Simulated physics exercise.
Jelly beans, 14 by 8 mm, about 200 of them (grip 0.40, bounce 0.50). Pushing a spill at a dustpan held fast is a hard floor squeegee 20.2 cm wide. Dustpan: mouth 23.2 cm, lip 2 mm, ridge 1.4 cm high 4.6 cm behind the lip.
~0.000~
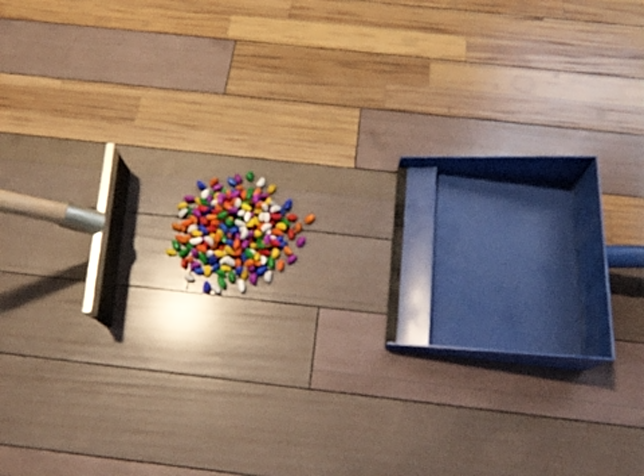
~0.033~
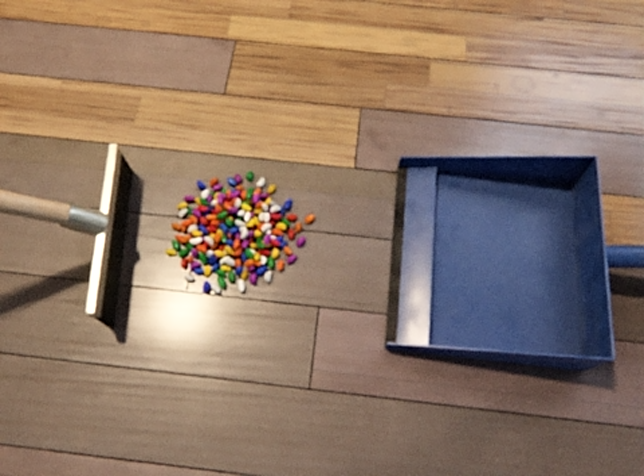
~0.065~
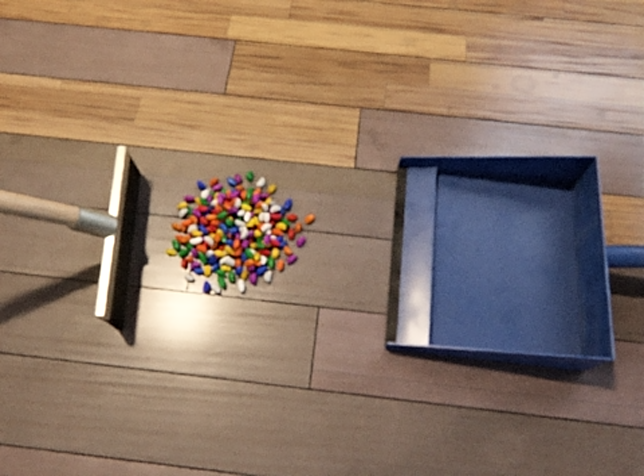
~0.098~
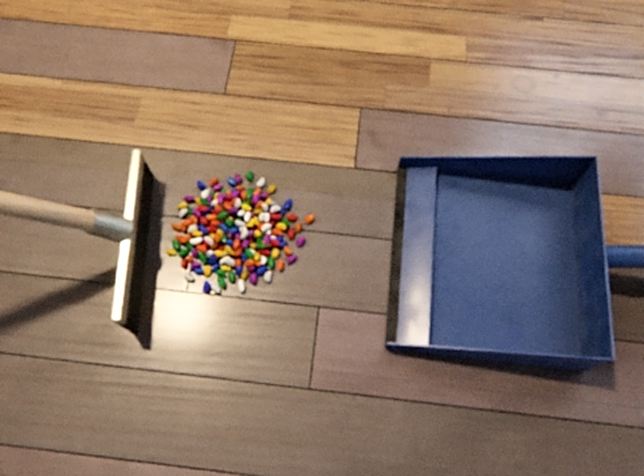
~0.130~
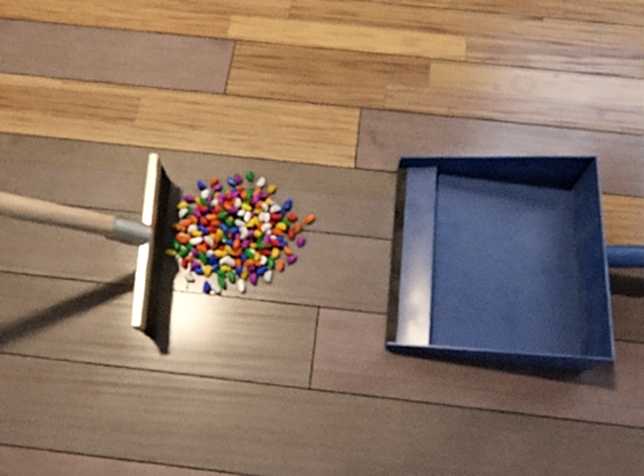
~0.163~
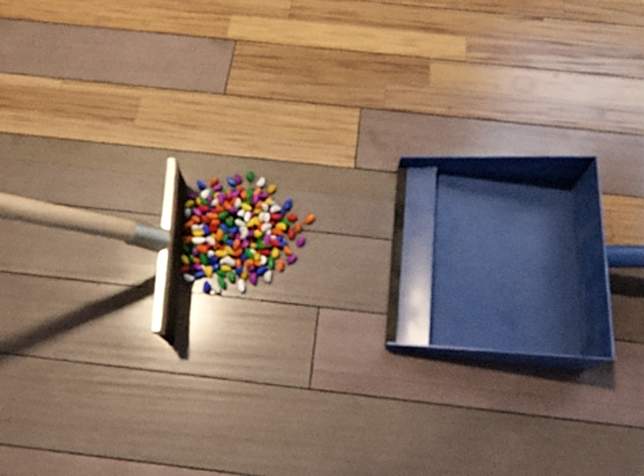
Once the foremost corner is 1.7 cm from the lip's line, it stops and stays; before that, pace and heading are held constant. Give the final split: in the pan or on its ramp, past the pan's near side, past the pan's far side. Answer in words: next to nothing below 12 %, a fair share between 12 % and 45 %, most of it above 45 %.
Pan - a fair share; near side - next to nothing; far side - next to nothing.
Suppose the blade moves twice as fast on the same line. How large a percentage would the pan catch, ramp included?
It would come to roughly 50 percent.
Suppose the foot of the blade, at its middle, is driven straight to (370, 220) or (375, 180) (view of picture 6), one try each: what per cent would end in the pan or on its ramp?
Some 40 and 30 per cent.
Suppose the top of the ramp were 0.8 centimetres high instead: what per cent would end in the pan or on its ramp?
I'd put it near 20 per cent, ramp counted.
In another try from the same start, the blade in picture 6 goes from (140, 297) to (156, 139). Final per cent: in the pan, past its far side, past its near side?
Pan 25 % / far 25 % / near 0 %.
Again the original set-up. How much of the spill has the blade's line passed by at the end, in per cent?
Around 25 in a hundred.
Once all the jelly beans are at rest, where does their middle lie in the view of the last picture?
(380, 246).
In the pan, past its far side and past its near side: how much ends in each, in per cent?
Pan 20, near side 5, far side 5.
After 0.34 s, middle of the blade 13 cm from the lip; 0 % over the lip, far side 0 %, near side 0 %.
After 0.45 s, middle of the blade 6 cm from the lip; 0 % over the lip, far side 0 %, near side 0 %.
After 0.70 s, middle of the blade 3 cm from the lip; 20 % over the lip, far side 0 %, near side 0 %.
In the end, at 1.7 s, pan 20 %, near side 5 %, far side 5 %, in front of the lip or behind the blade 75 %.
